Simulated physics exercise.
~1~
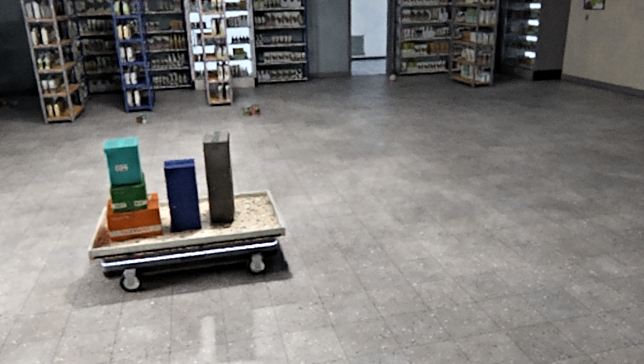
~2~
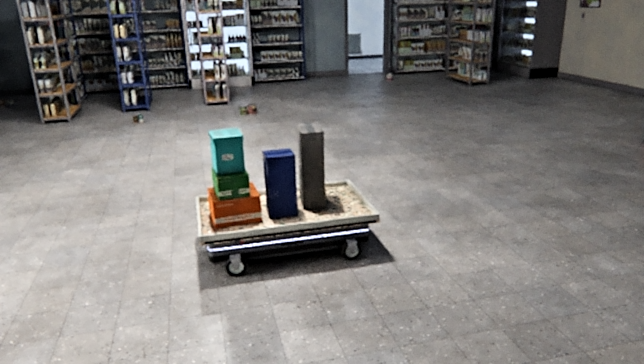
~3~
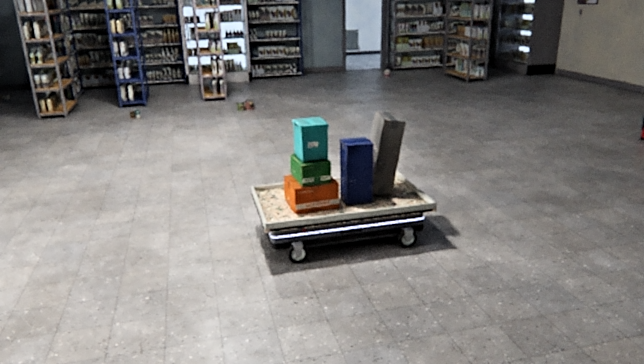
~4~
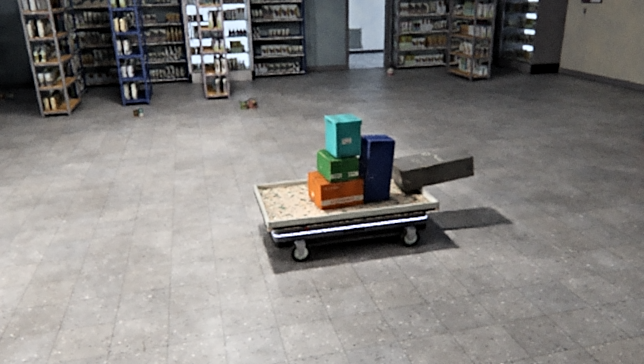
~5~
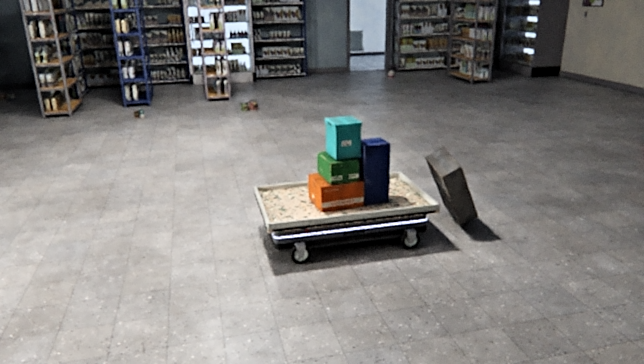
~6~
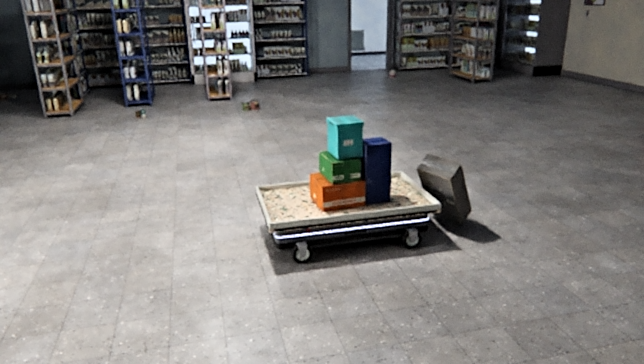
In a room with shelves, a cart rolls right and stops, and its grey box topples off.
